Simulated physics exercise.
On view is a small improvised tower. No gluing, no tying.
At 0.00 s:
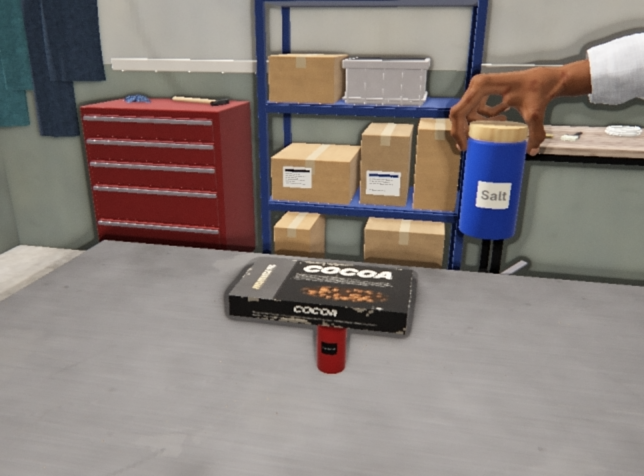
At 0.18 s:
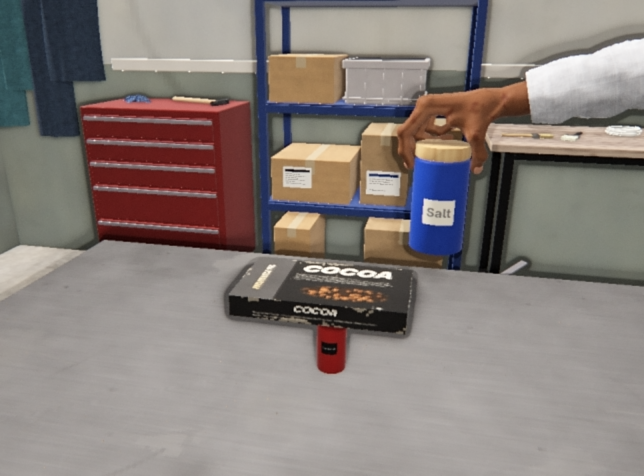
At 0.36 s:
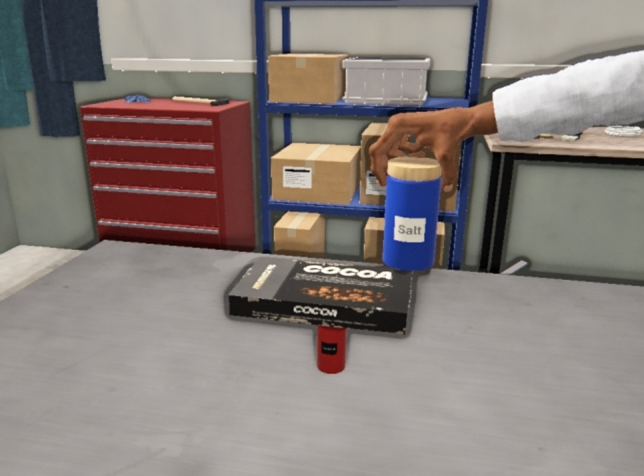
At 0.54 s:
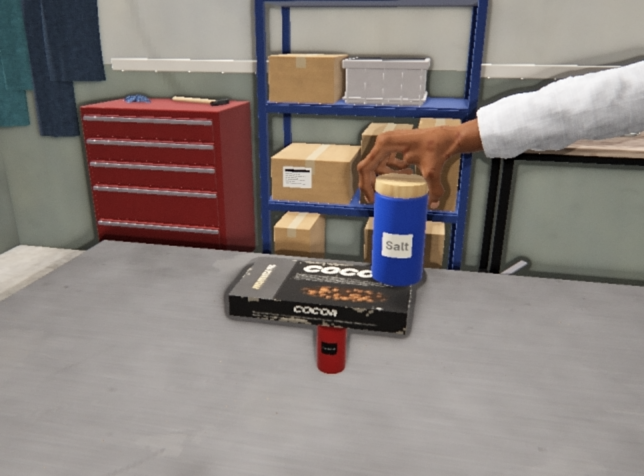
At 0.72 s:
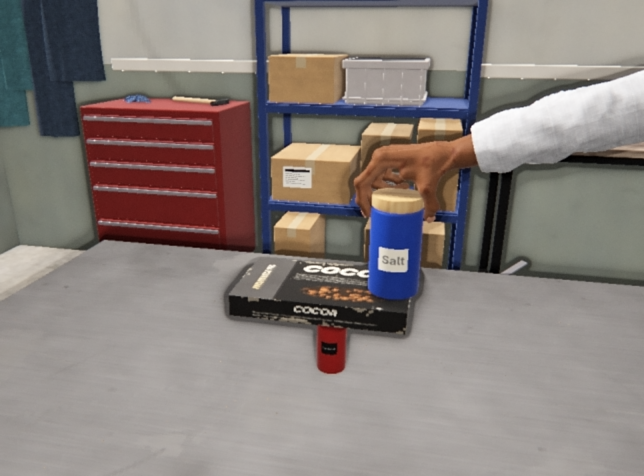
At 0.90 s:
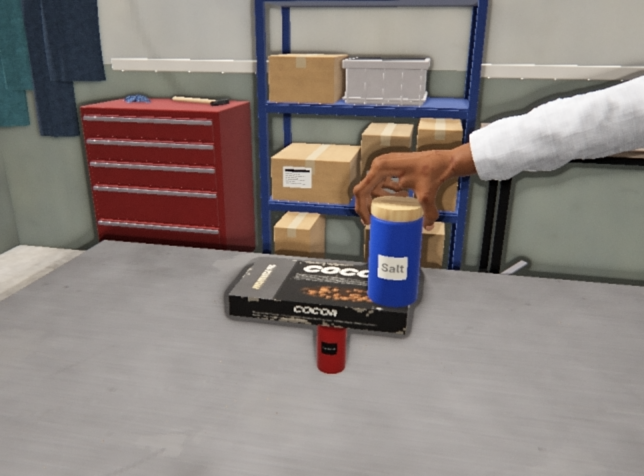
In a workshop with a red tool chest and shelves of cardboard boxes, a black cocoa box and a small red shaker are on a gray table. A hand holding a blue salt jar by its wooden lid moves left, lowering it to the box's right end, still gripping it.
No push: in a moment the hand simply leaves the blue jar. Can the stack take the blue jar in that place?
Looks to me like it is not stable after that.
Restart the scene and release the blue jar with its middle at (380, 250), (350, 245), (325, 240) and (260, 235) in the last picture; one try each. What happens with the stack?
The first time it collapses, the second time it stays standing, the third time it stays standing, and the fourth time it collapses.
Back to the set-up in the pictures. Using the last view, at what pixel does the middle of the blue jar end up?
I'd say around (468, 405) in the last view.
By 1.40 s, blue jar now fallen; black packet tilted by 65°.
By 1.60 s, black packet on its side.
When it is over (3.5 s), fallen, blue jar; lying over in the stack, black packet; red shaker as before. End places, in pixels of the last picture, blue jar near (468, 405). The stack comes apart.
